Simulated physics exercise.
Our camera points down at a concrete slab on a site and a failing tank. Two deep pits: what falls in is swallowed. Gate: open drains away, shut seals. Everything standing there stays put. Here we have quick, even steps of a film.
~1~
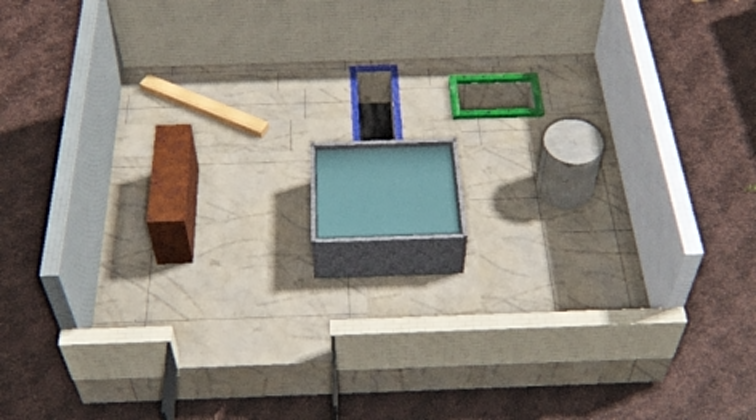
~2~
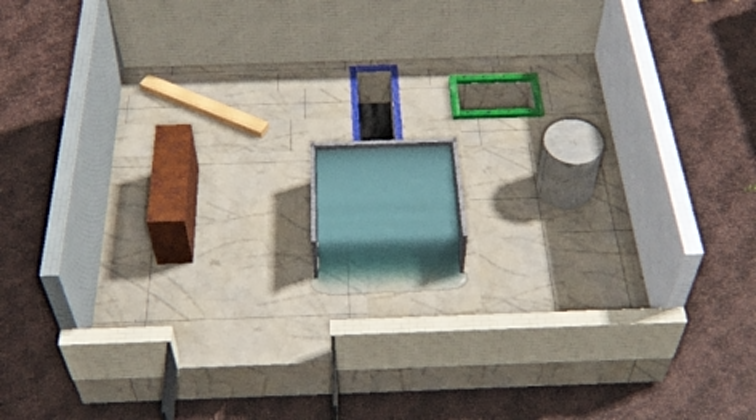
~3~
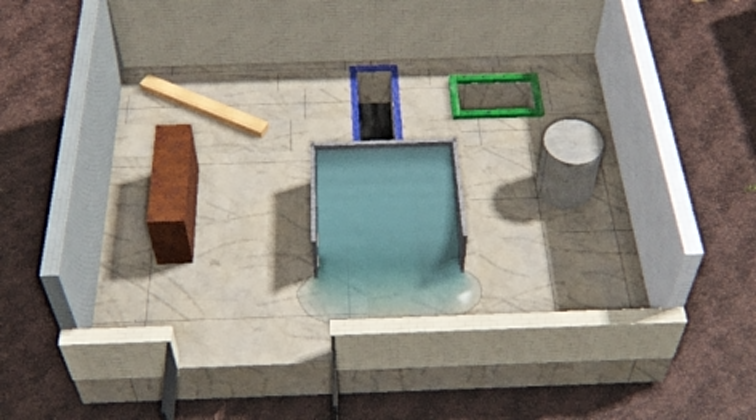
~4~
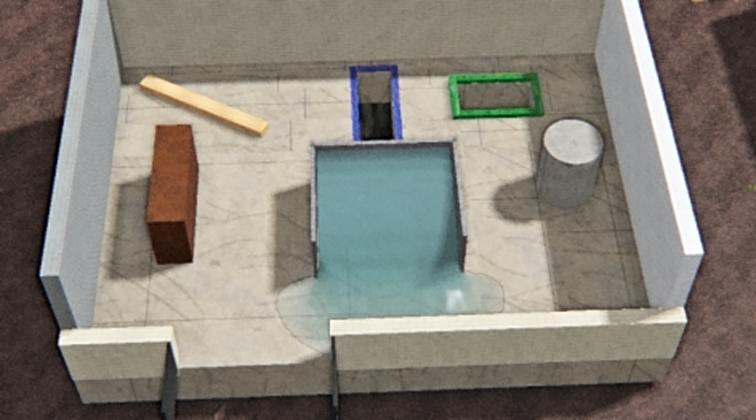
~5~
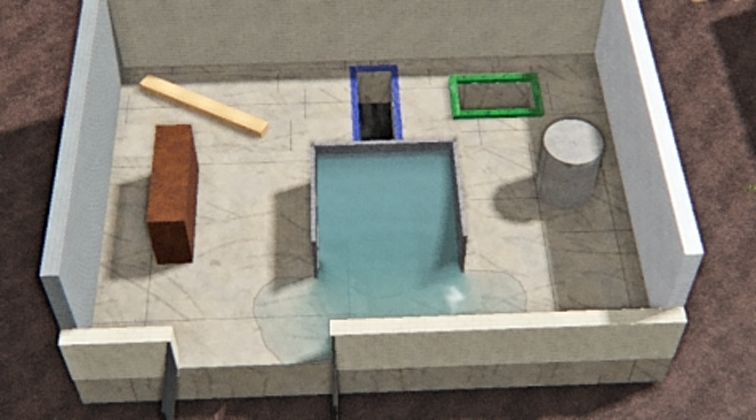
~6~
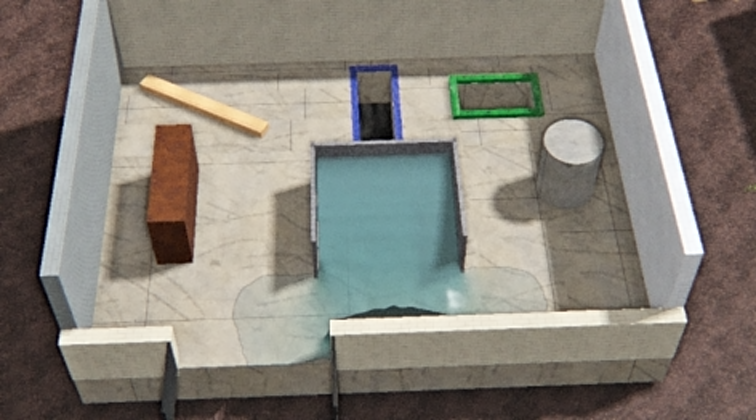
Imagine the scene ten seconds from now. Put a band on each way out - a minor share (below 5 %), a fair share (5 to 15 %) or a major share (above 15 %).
The gate passes fifteen per cent; the blue pit lies in the five-to-fifteen range; the green pit fails to reach five per cent.
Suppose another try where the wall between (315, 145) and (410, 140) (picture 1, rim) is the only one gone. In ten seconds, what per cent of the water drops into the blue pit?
Approximate share, blue: 60 in a hundred.
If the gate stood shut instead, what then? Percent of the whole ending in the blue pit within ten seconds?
Share for blue: 15 percent.
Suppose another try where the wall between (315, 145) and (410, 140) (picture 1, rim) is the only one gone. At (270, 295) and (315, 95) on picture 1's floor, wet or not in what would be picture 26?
First point: Unwetted; second point: Inundated.
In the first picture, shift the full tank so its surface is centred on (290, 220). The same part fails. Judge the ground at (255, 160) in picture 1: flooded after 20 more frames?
There: Dry.
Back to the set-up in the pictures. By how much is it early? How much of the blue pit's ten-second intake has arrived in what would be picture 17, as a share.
It should be near 0 percent of the ten-second total.
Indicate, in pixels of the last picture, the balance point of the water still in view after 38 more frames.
The water's centre sits above (411, 223).
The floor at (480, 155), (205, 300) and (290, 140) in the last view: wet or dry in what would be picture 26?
Note - in order: Not inundated / inundated / not inundated.
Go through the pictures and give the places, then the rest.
In the first picture, still water in the tank at (386, 192).
In the second picture, the front is at (314, 280), out from the gap at (389, 262).
In the third picture, water pours out at (389, 263) and has run to (306, 303).
In the fourth picture, water pours out at (389, 264) and has run to a hidden place.
In the fifth picture, the front is at a hidden place, out from the gap at (389, 265).
In the sixth picture, water pours out at (389, 265) and has run to a hidden place.
A moment on, water covers 15 % of the floor; the gate 6 %, the blue pit 0 %, the green pit 0 %.
Next, water covers 30 % of the floor; the gate 13 %, the blue pit 0 %, the green pit 0 %.
Then, water covers 50 % of the floor; the gate 19 %, the blue pit 0 %, the green pit 0 %.
Later, water covers 70 % of the floor; the gate 23 %, the blue pit 1 %, the green pit 0 %.
In the end, water covers 90 % of the floor; the gate 28 %, the blue pit 8 %, the green pit 0 %.
